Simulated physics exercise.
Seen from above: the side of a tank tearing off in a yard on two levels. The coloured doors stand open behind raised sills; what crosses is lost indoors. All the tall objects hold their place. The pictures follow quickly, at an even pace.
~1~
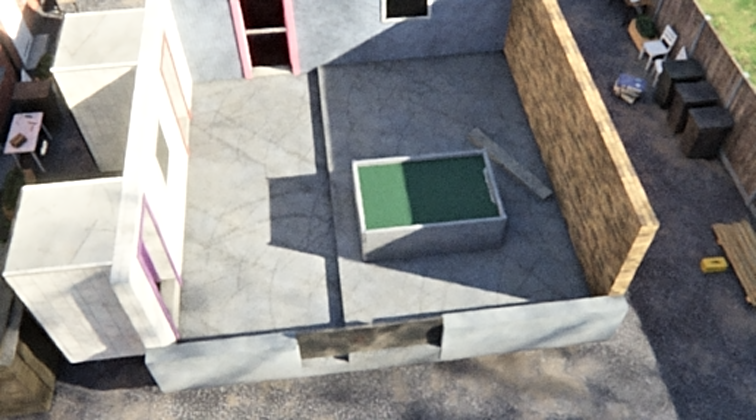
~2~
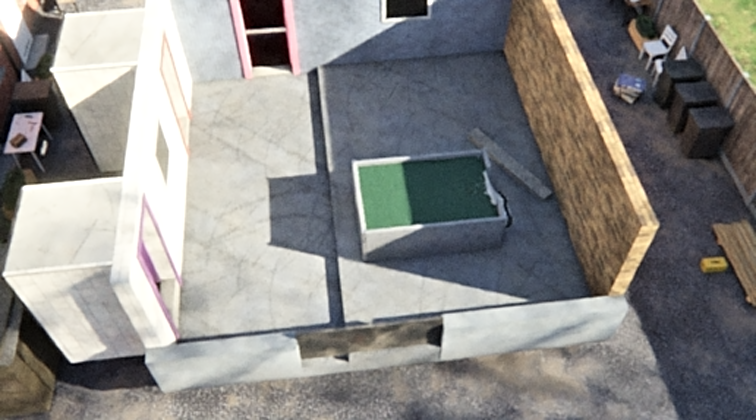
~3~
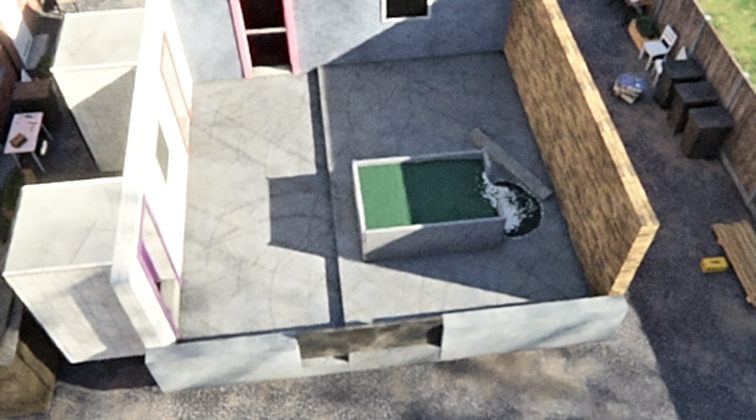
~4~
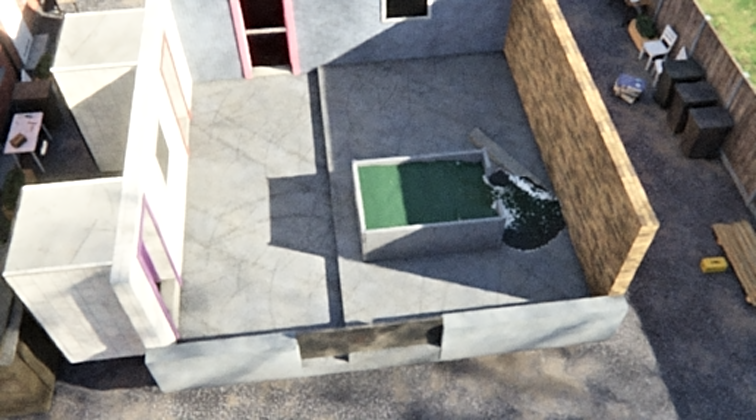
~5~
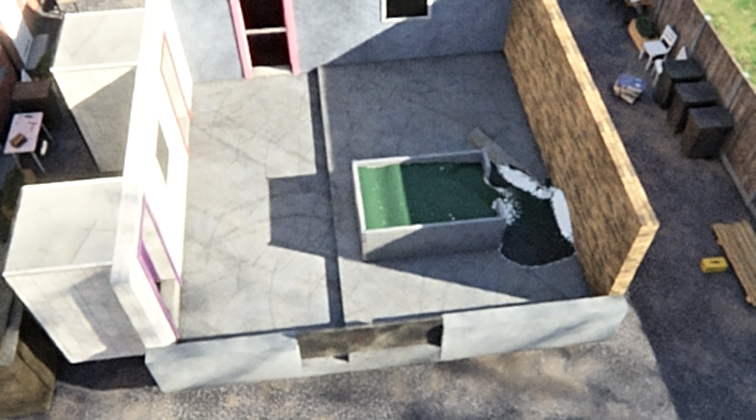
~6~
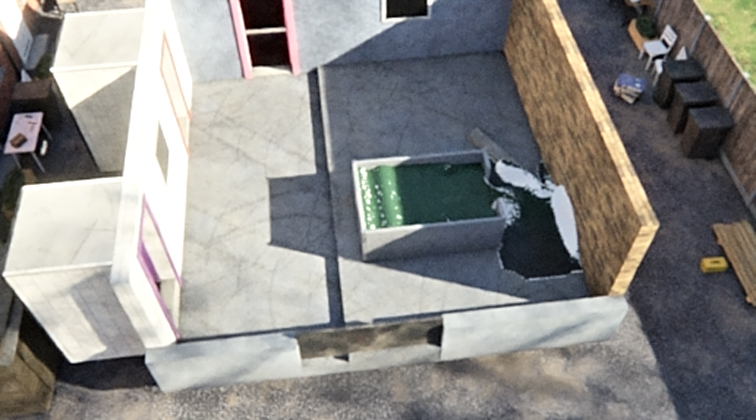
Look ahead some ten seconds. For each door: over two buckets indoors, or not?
The purple door admits no more than that; the pink door admits no more than that; the red door admits no more than that.
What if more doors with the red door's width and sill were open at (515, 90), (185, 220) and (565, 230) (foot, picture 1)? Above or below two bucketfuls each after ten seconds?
One after the other: Keeps below it, takes less, goes over.
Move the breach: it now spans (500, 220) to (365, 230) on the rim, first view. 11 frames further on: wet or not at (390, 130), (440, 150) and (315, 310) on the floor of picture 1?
As listed: Free of water, no water, wet.
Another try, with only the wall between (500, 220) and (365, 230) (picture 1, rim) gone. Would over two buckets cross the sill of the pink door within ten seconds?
One by one: Pink passes that mark.
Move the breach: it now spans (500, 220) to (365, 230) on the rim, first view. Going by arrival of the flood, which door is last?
It is the pink one.
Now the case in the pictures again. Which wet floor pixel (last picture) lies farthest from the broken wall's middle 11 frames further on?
Around (502, 54).
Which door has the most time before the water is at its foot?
I say the door marked red.
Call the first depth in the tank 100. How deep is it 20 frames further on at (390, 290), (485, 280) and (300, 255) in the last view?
Roughly 6, 8 and 0 per cent, in turn.
A moment on, water covers 10 % of the floor; the purple door not reached, the pink door not reached, the red door not reached.
Next, water covers 25 % of the floor; the purple door not reached, the pink door not reached, the red door not reached.
Then, water covers 45 % of the floor; the purple door not reached, the pink door not reached, the red door not reached.
Later, water covers 75 % of the floor; the purple door wet at the sill, nothing in, the pink door wet at the sill, nothing in, the red door not reached.
In the end, water covers 95 % of the floor; the purple door wet at the sill, nothing in, the pink door wet at the sill, nothing in, the red door wet at the sill, nothing in.
